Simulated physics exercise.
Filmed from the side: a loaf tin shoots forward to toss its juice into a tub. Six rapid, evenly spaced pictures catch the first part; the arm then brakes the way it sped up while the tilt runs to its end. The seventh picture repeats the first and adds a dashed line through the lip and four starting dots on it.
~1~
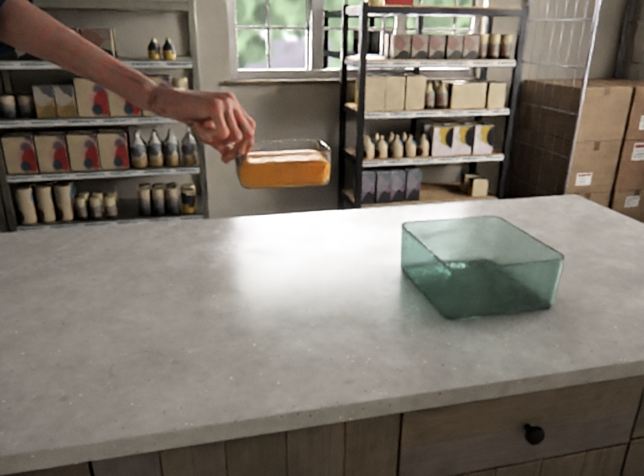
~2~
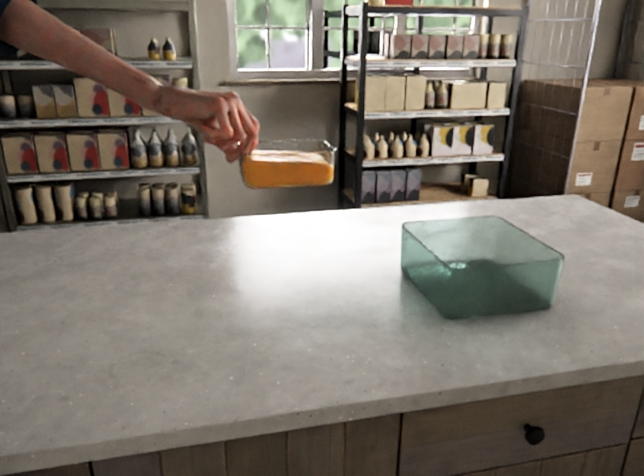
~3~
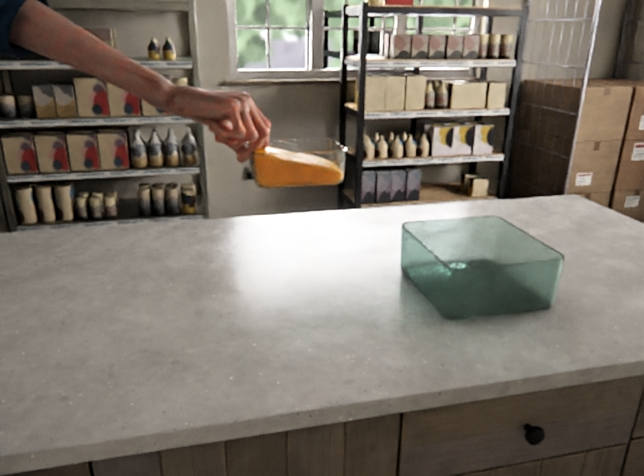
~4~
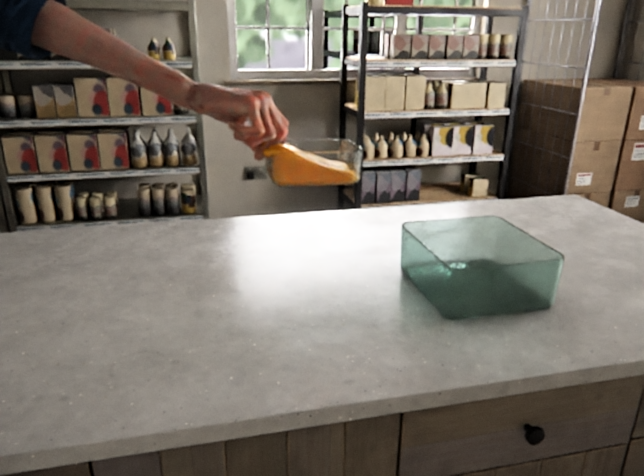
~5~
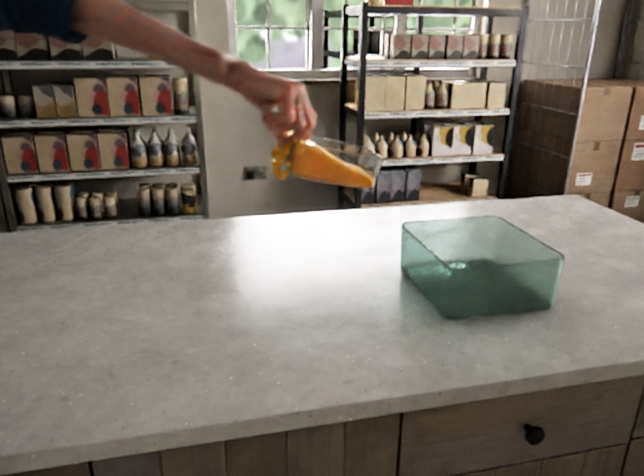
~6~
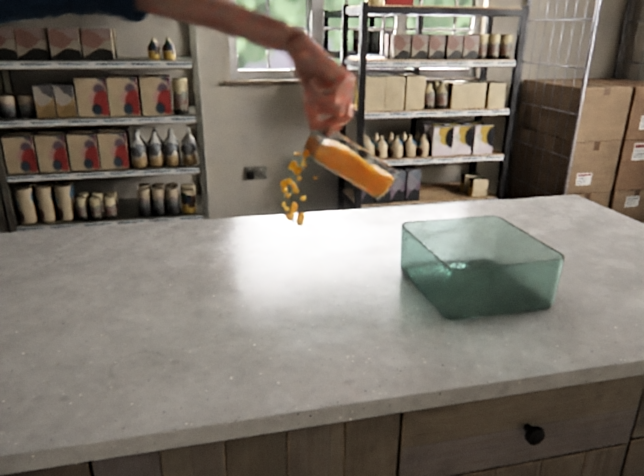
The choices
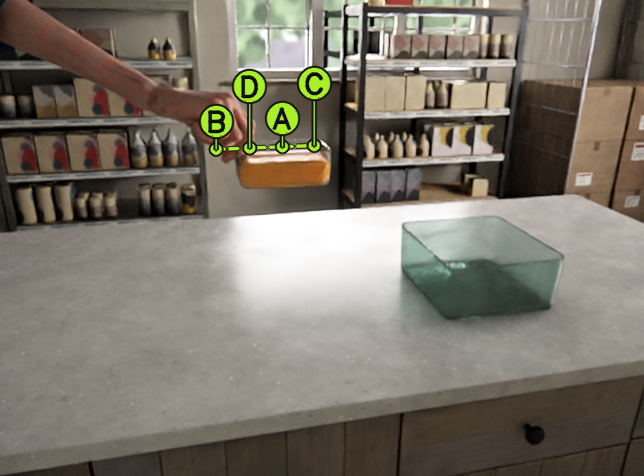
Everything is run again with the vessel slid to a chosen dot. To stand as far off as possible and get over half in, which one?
The answer is place A.
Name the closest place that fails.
Here it is place D.
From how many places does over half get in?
Two of them.
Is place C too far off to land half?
No, that is safe.
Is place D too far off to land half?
Yes.
On the marked copy, A at (282, 146); B at (216, 149); C at (314, 145); D at (249, 148).
With A, about 63 % lands in the tub, 24 % falls short and 13 % goes beside or beyond.
With B, about 0 % lands in the tub, 98 % falls short.
With C, about 67 % lands in the tub, 17 % falls short and 17 % goes beside or beyond.
With D, about 23 % lands in the tub, 72 % falls short and 5 % goes beside or beyond.
